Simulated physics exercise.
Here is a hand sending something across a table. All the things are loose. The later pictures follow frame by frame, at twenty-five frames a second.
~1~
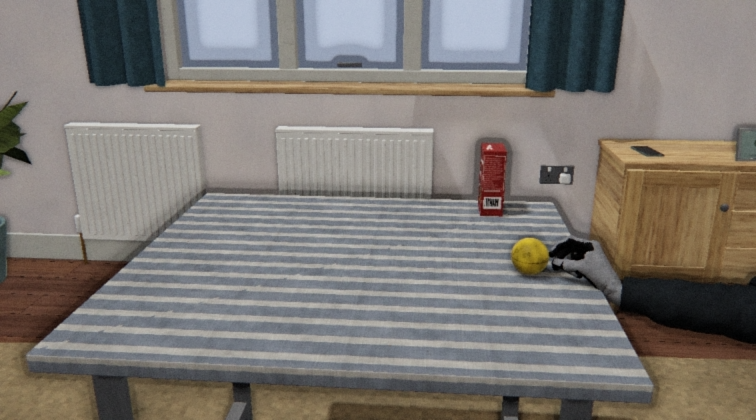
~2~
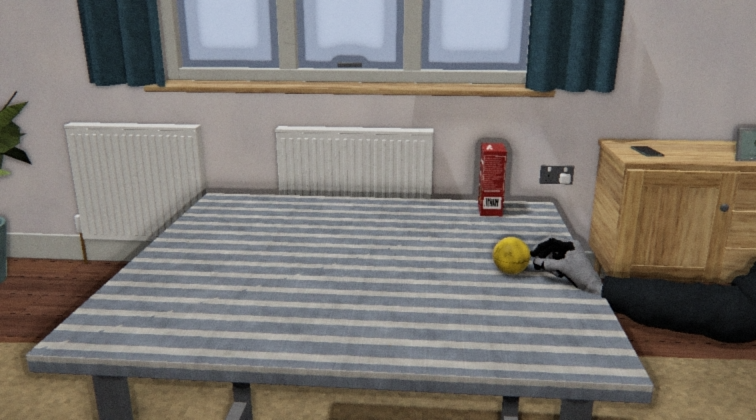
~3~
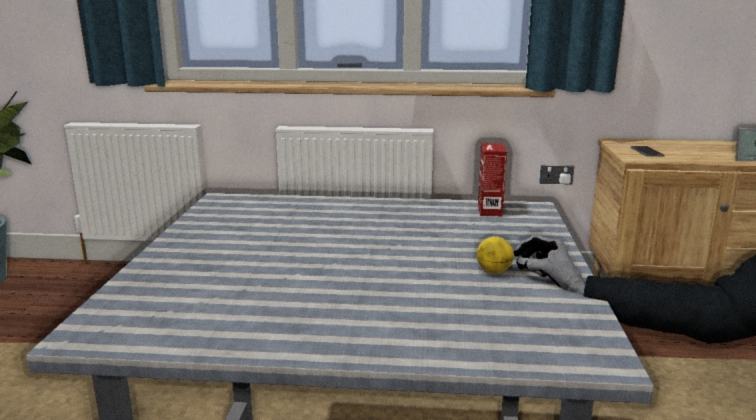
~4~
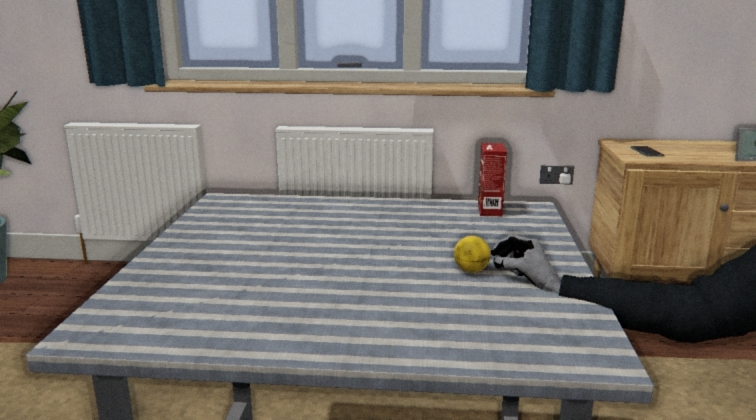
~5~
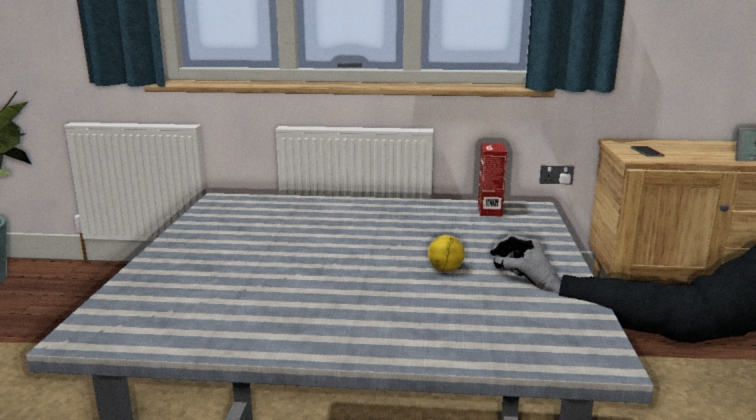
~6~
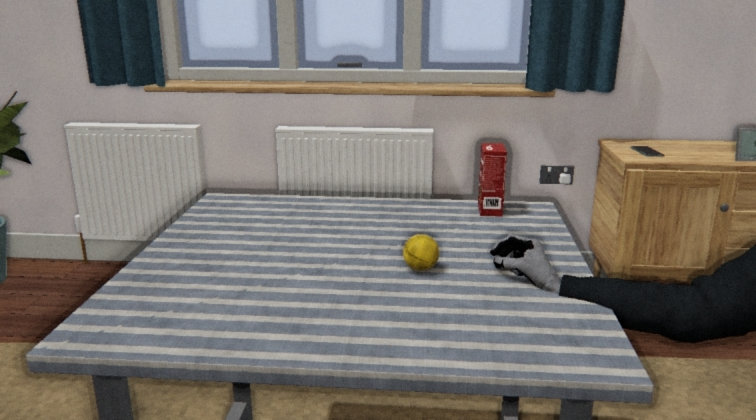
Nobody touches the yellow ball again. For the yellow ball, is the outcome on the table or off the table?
The yellow ball goes over the edge.
Then, 0.20 s after the last picture, yellow ball rolled well along near (304, 249).
Then, 0.60 s after the last picture, yellow ball now off the table.
Then, 0.90 s after the last picture, things are still on the move.
By the end, off the table, yellow ball.
